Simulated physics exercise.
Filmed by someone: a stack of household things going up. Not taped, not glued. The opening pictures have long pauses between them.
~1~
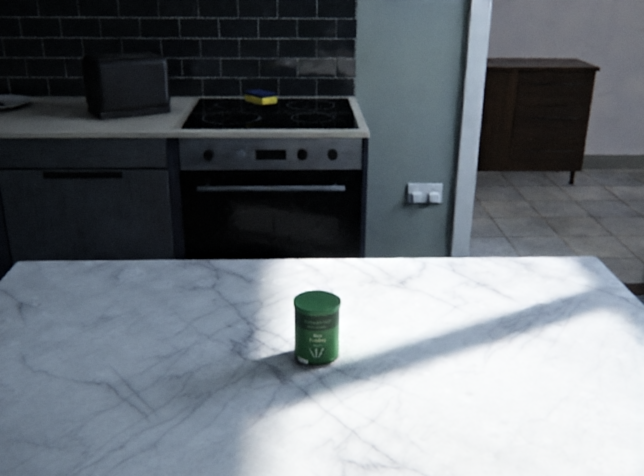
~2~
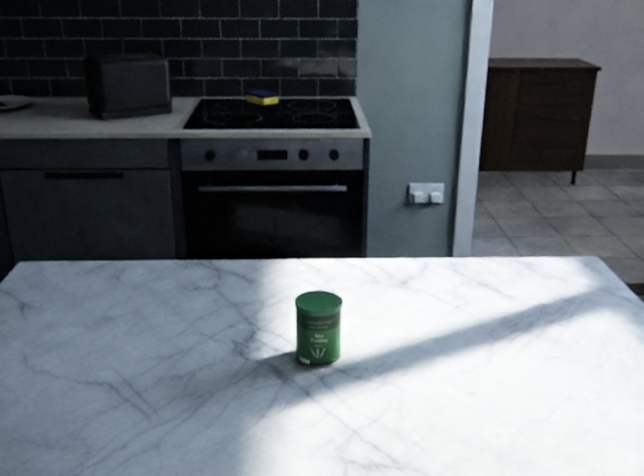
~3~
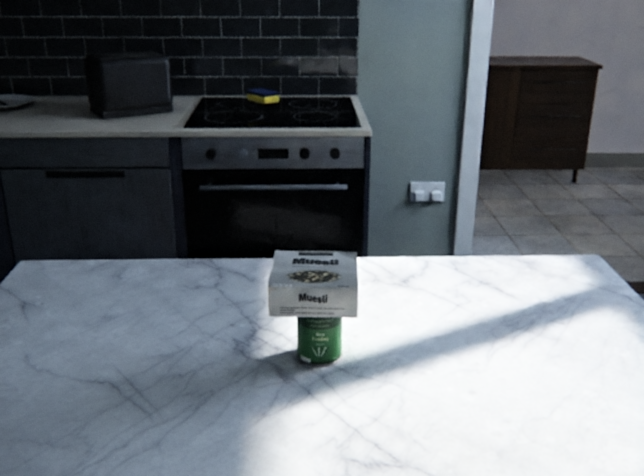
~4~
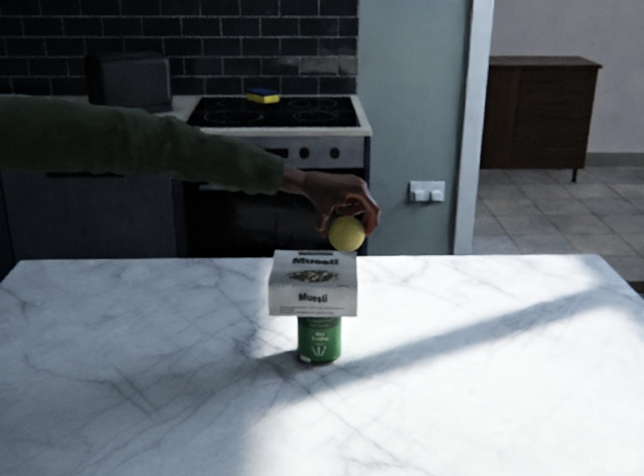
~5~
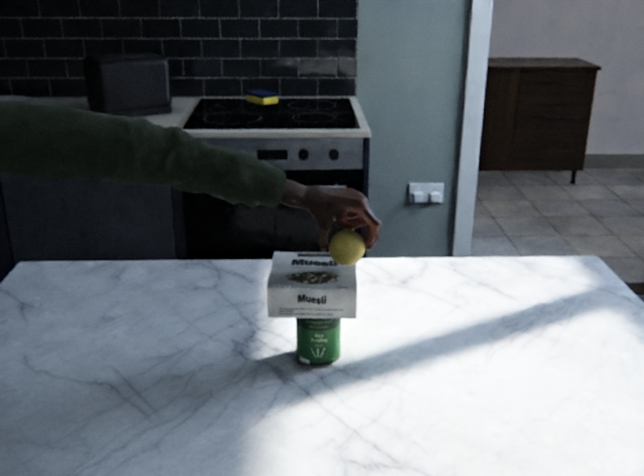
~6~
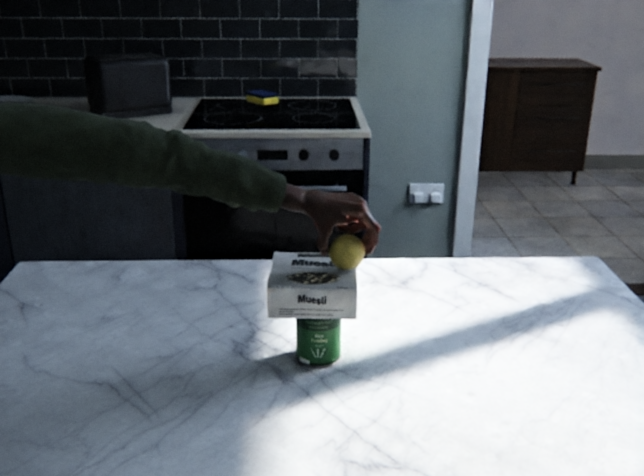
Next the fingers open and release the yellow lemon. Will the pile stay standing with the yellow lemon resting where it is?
Yes, most likely the pile will stay as built.
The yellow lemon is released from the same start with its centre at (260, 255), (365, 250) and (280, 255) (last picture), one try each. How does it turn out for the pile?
Result per try: First toppled, second toppled, third still standing.
Then, 0.60 s after the last picture, nothing has stirred.
Then, 1.60 s after the last picture, yellow lemon resting near (347, 253).
At rest, all 3 in place. Seen from the same camera at the end, yellow lemon near (347, 253). The pile stays up.
